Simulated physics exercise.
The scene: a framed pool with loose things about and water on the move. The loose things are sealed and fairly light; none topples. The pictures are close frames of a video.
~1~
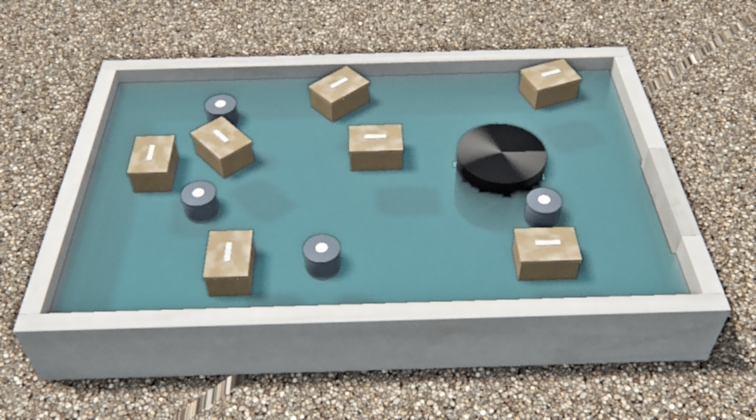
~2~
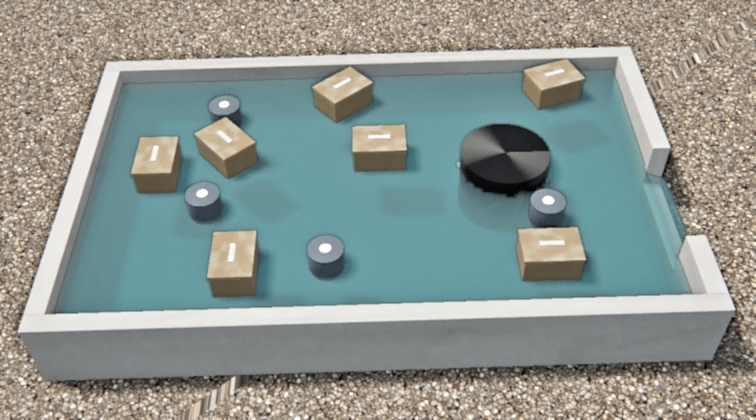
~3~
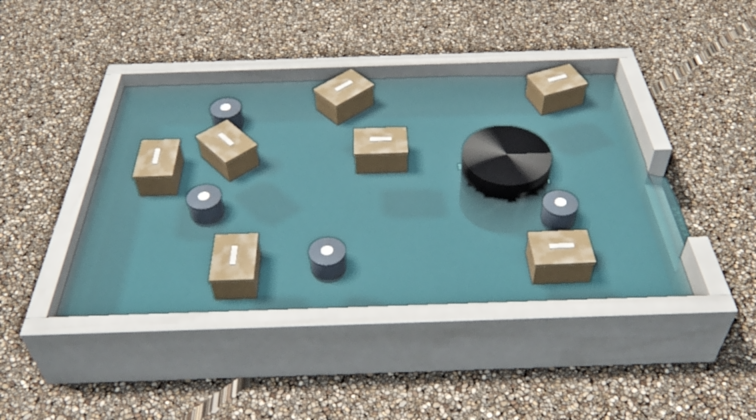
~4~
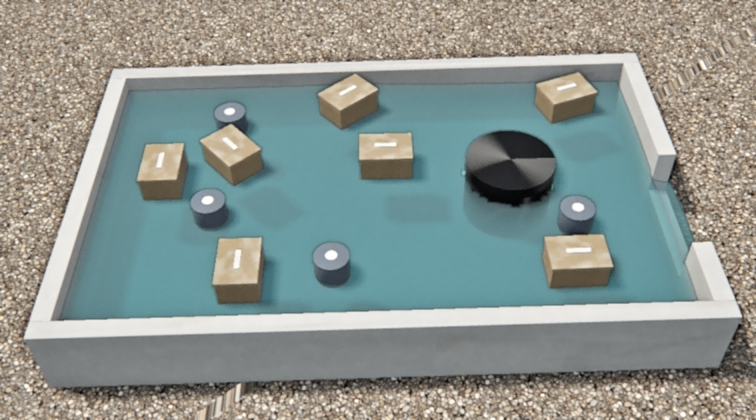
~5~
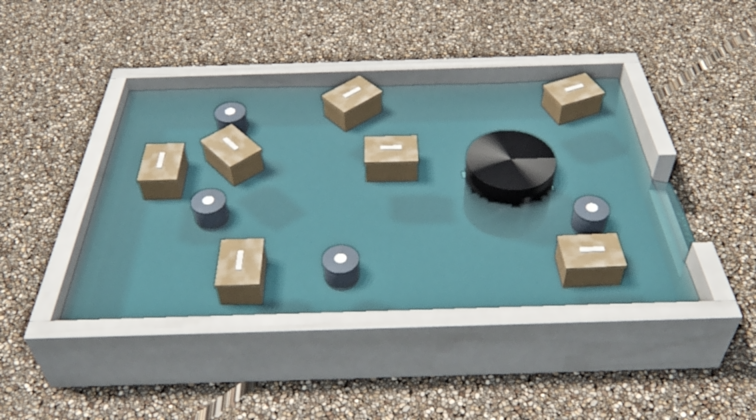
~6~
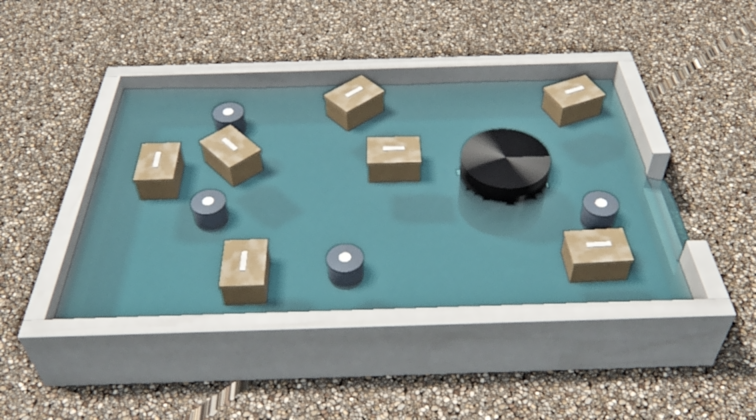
A large black disc with a jagged lower edge sits right of centre in a pale-walled rectangular pool of teal water on gravel, seen from above at an angle. Tan boxes and small dark-blue tubs float around it. A gap opens in the right wall, then the lower-right tub and box drift right, others shift slightly, and the view wavers a little.
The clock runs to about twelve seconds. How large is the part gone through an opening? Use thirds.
Share: Not even a third.
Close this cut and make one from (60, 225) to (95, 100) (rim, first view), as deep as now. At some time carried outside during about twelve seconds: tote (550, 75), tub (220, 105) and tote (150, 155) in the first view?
One after the other: Still in, gone, gone.
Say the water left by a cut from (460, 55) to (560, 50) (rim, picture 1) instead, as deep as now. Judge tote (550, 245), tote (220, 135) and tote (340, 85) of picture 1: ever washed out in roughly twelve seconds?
In that order: No, stays, carried outside.
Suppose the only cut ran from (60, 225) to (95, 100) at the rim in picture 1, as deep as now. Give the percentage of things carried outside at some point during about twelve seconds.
Roughly 50 per cent.
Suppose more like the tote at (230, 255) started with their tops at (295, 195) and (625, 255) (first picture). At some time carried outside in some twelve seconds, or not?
In turn: Inside, out.
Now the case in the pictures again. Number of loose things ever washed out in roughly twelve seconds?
I count 3.
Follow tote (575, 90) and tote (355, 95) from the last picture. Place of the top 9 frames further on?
Near (613, 128) and (382, 96).
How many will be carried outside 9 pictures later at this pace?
I count 2.
A moment on, 0 of 11 are out; 11 afloat.
Next, 2 of 11 are out; 9 afloat.
Later, 2 of 11 are out; 9 afloat.
In the end, 3 of 11 are out; 8 afloat.
